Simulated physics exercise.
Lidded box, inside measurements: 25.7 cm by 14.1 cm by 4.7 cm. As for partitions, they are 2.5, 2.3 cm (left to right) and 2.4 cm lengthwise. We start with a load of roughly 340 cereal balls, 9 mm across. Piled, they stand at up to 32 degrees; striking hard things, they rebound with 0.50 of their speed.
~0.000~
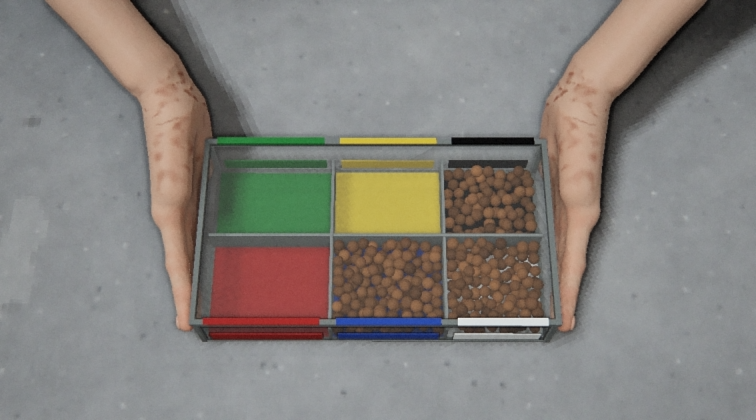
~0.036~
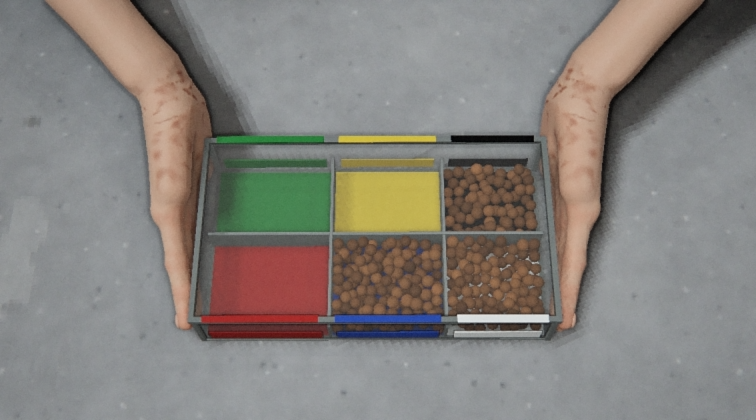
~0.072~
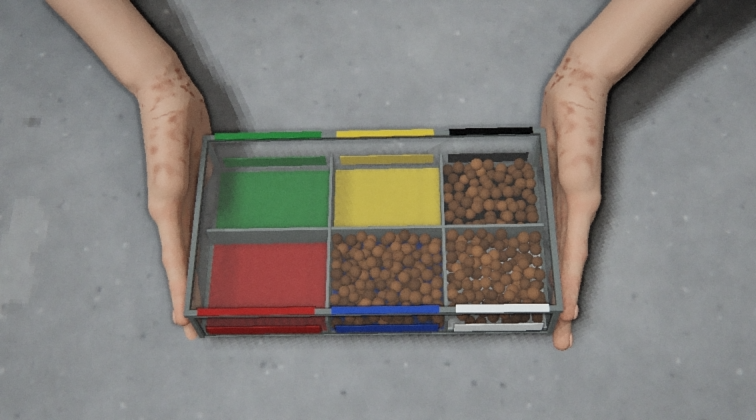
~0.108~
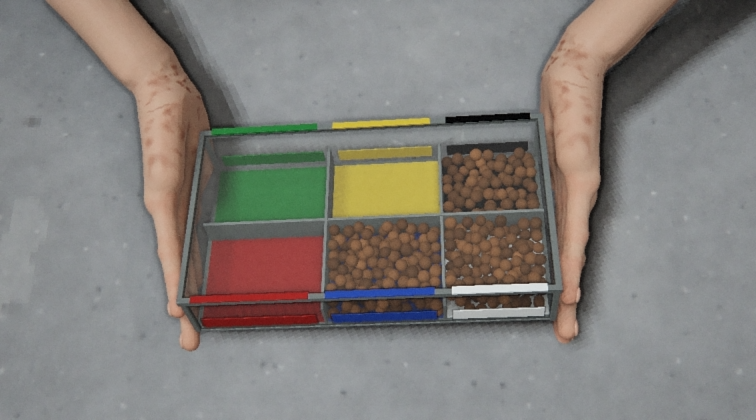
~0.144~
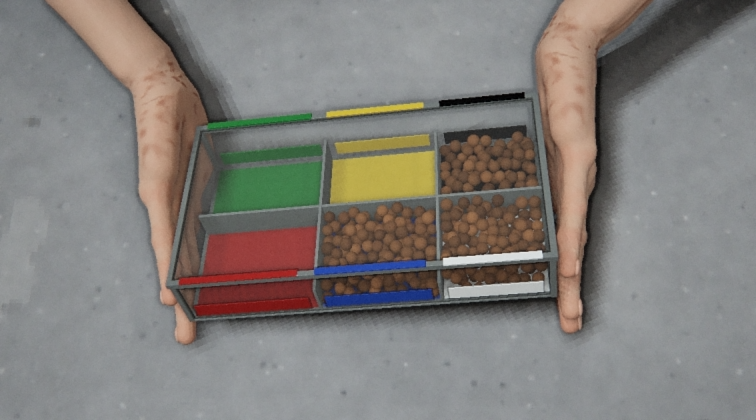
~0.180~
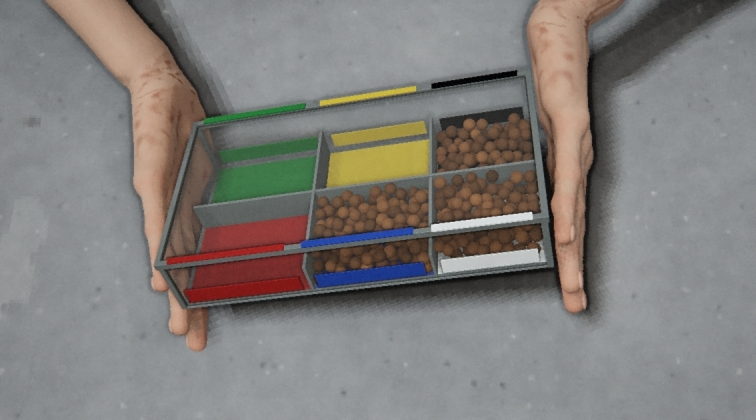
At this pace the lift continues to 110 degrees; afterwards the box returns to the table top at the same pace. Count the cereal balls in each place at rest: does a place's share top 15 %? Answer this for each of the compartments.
Red compartment: Does not, blue compartment: Does not, green compartment: Tops it, yellow compartment: Tops it, white compartment: Does not, black compartment: Tops it.
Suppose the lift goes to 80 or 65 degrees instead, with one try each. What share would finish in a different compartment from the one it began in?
Around 60 and 50 in a hundred, respectively.
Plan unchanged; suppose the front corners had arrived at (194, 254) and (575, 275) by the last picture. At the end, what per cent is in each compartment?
By the end, red has 0%, blue has 0%, green has 0%, yellow has 30%, white has 10% and black has 60%.
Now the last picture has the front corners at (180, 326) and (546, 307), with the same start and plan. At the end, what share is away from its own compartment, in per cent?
Estimate: Around 80 %.
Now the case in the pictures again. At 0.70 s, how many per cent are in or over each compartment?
Red = 5, blue = 20, green = 15, yellow = 25, white = 15, black = 25 (per cent).
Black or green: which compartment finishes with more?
More settles in the green compartment.
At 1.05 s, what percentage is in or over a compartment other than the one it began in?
Roughly 80 percent of it.
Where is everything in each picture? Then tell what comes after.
The first picture shows box tilt 0 degrees, front corners at (195, 320) and (556, 320); blue 45 %, white 35 %, black 20 %.
The second picture shows box tilt 1 degrees, front corners at (194, 318) and (556, 317).
The third picture shows box tilt 4 degrees, front corners at (190, 311) and (557, 307), lowest corner left back.
The fourth picture shows box tilt 10 degrees, front corners at (183, 300) and (556, 286), lowest corner left back.
The fifth picture shows box tilt 17 degrees, front corners at (173, 282) and (551, 254), lowest corner left back.
The sixth picture shows box tilt 24 degrees, front corners at (161, 263) and (542, 216), lowest corner left back; blue 45 %, white 35 %, black 20 %. Its pace works out near 200 degrees a second.
After 0.70 s, tilt 109 degrees; red 5 %, blue 20 %, green 15 %, yellow 25 %, white 15 %, black 25 %.
After 1.05 s, tilt 46 degrees; blue 5 %, green 40 %, yellow 30 %, black 20 %.
Then, at 1.49 s, tilt 0 degrees; blue 5 %, green 45 %, yellow 30 %, black 20 %.
At rest (1.9 s), red 0 %, blue 5 %, green 45 %, yellow 30 %, white 0 %, black 20 %.
